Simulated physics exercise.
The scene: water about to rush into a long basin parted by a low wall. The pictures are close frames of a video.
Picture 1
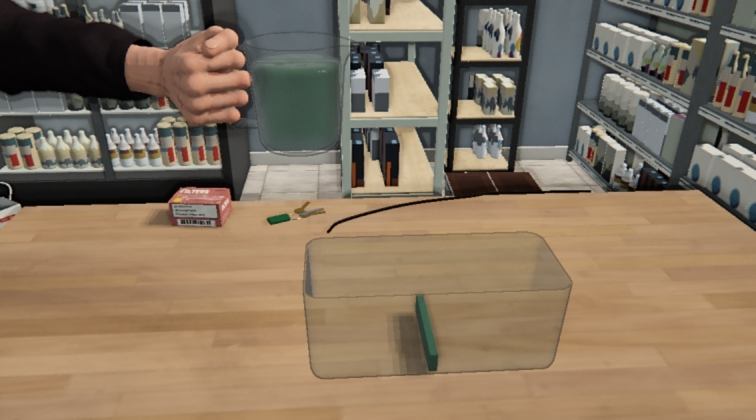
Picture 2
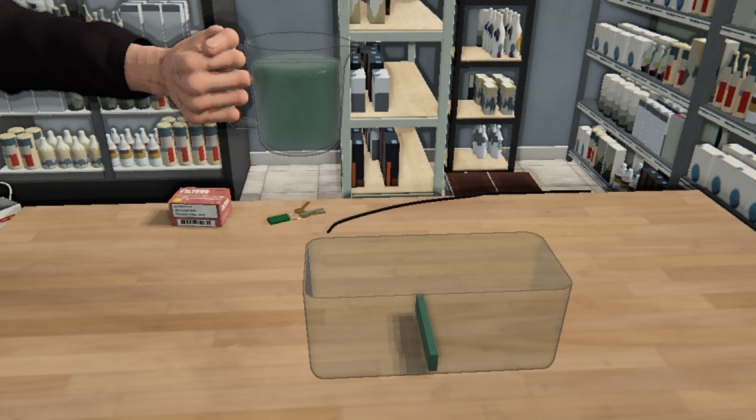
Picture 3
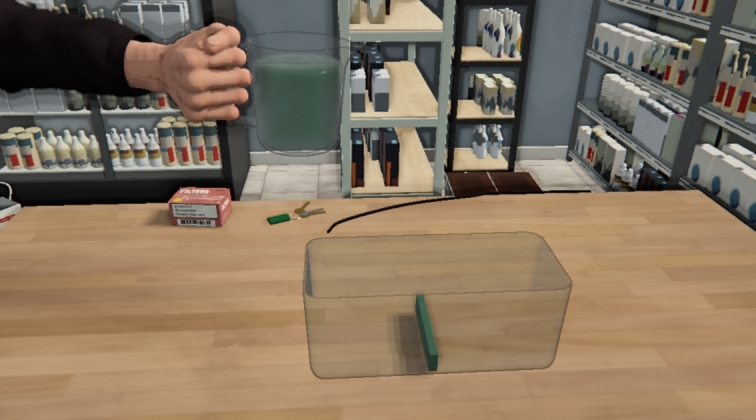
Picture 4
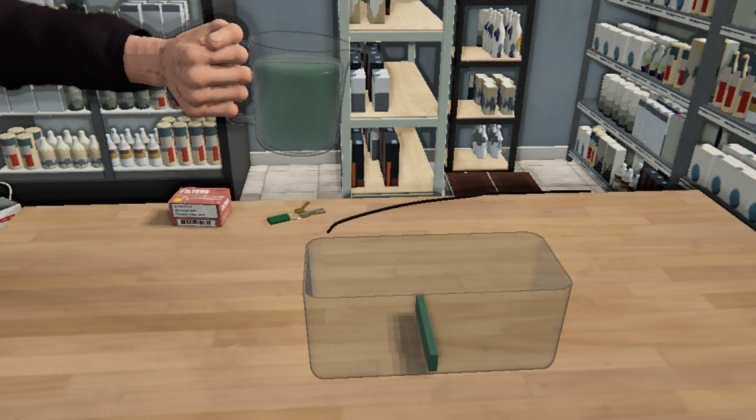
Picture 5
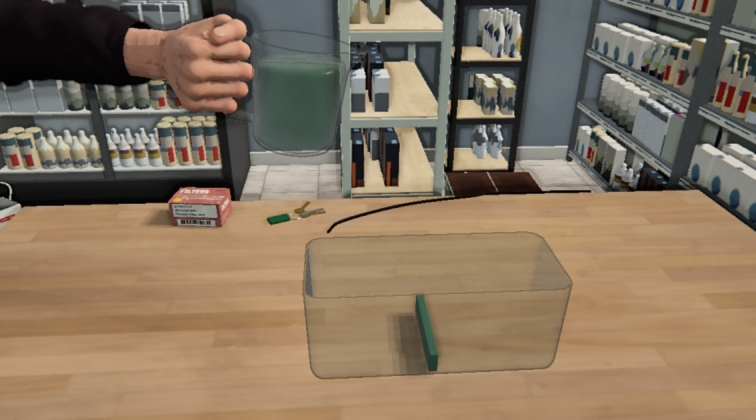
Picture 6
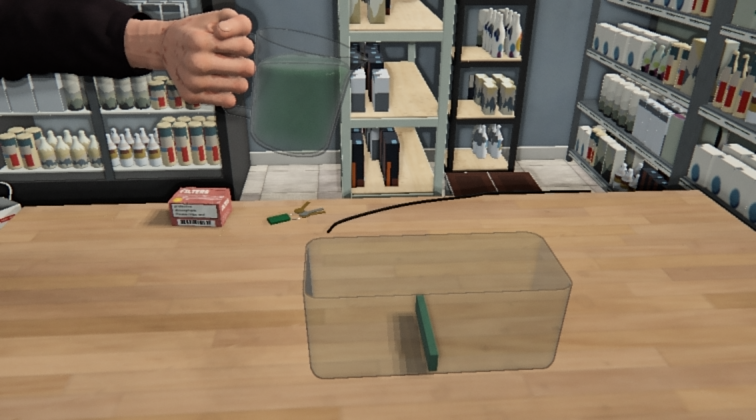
A clear container of green liquid, held by a hand at the upper left, starts upright above a wooden table. It then leans slightly to the right, its rim dipping a little, while the long transparent basin with a low green wall inside stays still below.
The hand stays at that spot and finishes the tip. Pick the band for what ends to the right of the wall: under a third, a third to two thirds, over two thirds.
It comes to from a third to two thirds.
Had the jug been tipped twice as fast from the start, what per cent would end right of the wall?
Roughly 40 in a hundred.
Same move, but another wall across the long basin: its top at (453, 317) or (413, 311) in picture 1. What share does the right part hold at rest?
The first gives 5 %, the second 75 %.
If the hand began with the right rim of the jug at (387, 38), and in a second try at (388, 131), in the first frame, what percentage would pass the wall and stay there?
About 75 and 60 per cent.
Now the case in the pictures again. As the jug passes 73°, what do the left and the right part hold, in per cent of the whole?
Left about 0, right about 0.
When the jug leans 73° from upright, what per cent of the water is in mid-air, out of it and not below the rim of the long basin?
Close to 20 per cent.
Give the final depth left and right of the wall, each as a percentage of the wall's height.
Left about 50, right about 50.
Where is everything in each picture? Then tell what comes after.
In the first picture, it leans 0°; its right rim is at (359, 43); the water meets the walls at (252, 61) and (342, 61); the long basin's rim runs from (305, 268) to (556, 259); the wall's top is at (426, 324).
In the second picture, it leans 1°; its right rim is at (360, 43); the water meets the walls at (252, 61) and (343, 61).
In the third picture, it leans 2°; its right rim is at (361, 45); the water meets the walls at (253, 61) and (344, 61).
In the fourth picture, it leans 5°; its right rim is at (363, 48); the water meets the walls at (254, 61) and (345, 63).
In the fifth picture, it leans 8°; its right rim is at (366, 53); the water meets the walls at (256, 61) and (347, 63).
In the sixth picture, it leans 13°; its right rim is at (369, 58); the water meets the walls at (258, 63) and (351, 64).
A moment on, the jug is tipped part way and 77 per cent is still to pour, 1 is left of the wall and 0 right of it.
Next, the jug is tipped right over and 20 per cent is still to pour, 12 is left of the wall and 35 right of it.
Then the jug is tipped right over and 1 per cent is still to pour, 41 is left of the wall and 52 right of it.
Later the jug is tipped right over and 0 per cent is still to pour, 45 is left of the wall and 53 right of it.
Finally, 45 per cent lies left of the wall, 53 right of it and 2 outside.
